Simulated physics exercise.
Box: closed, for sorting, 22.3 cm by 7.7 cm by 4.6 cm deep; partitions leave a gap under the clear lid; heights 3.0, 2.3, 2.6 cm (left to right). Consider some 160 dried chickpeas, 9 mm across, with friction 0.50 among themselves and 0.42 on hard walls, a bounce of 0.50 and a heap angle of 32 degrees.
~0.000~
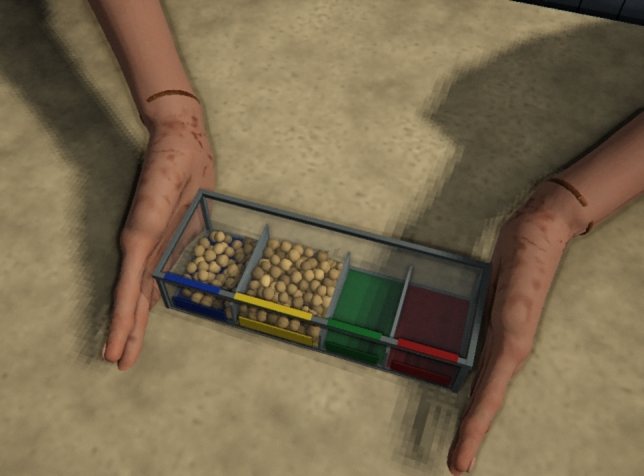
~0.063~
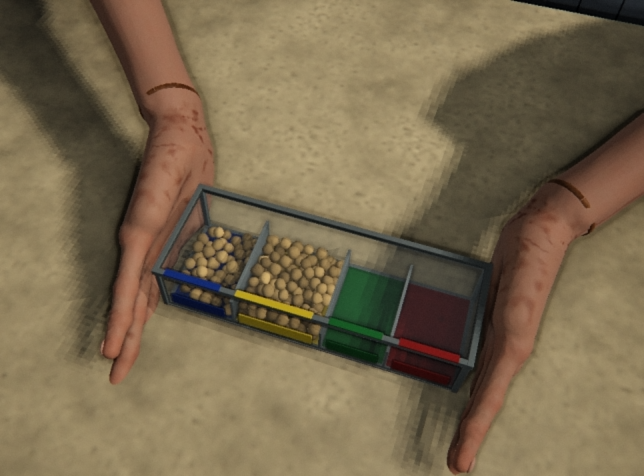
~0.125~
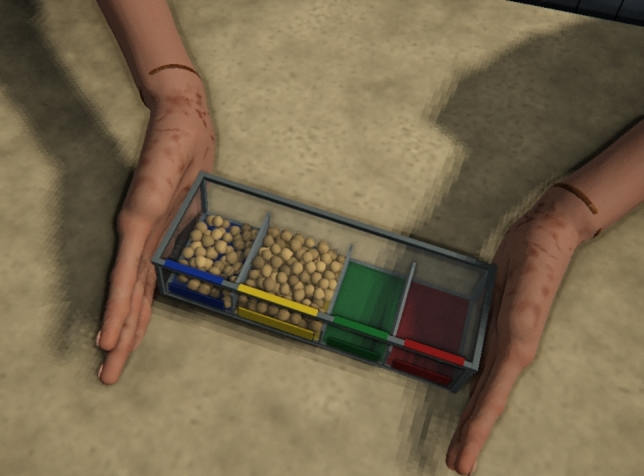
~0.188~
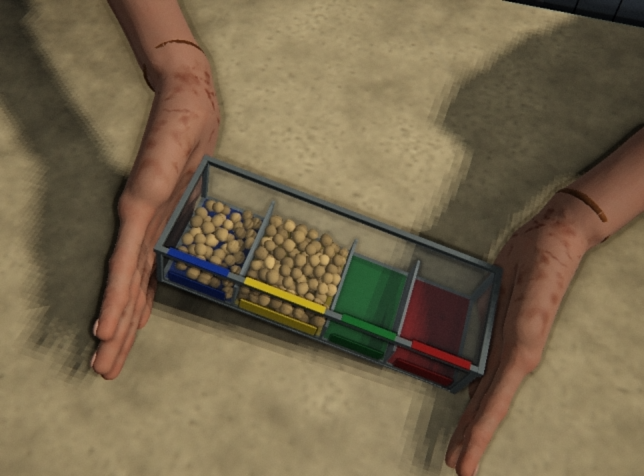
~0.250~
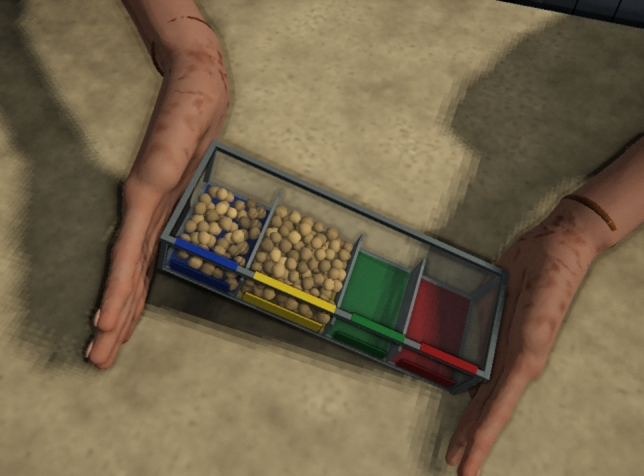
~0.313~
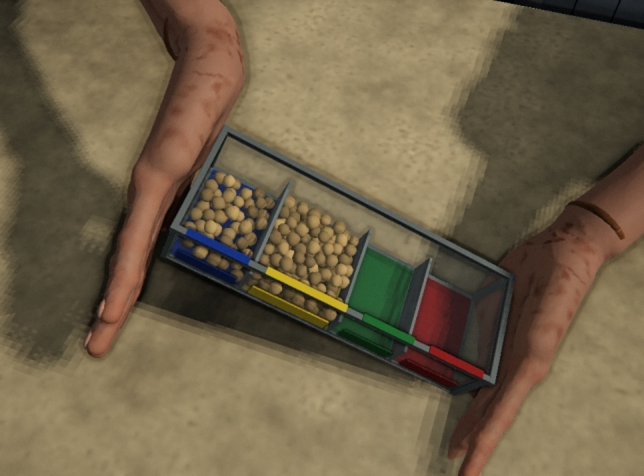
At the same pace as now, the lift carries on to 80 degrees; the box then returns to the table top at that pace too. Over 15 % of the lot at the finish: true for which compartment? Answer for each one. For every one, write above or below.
Red above, blue above, green below, yellow above.
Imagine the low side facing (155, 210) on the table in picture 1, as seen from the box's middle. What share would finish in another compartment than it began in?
Estimate: Near 15 per cent.
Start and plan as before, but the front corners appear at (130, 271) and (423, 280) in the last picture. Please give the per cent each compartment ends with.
In the end red holds 0 %, blue holds 50 %, green holds 0 % and yellow holds 50 %.
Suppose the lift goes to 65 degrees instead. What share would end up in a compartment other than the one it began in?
Result: Some 25 %.
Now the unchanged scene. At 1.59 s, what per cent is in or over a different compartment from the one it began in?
Roughly 40 per cent.
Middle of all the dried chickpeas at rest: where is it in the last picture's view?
(312, 315).
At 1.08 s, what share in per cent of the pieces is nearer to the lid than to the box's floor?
30 %.
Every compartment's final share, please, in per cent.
Per cent by colour - red 30, blue 25, green 10, yellow 35.
After 1.08 s, tilt 78 degrees; red 20 %, blue 30 %, green 5 %, yellow 50 %.
After 1.59 s, tilt 33 degrees; red 30 %, blue 25 %, green 10 %, yellow 35 %.
Then, at 2.17 s, tilt 0 degrees; red 30 %, blue 25 %, green 10 %, yellow 35 %.
In the end, at 2.5 s, red 30 %, blue 25 %, green 10 %, yellow 35 %.
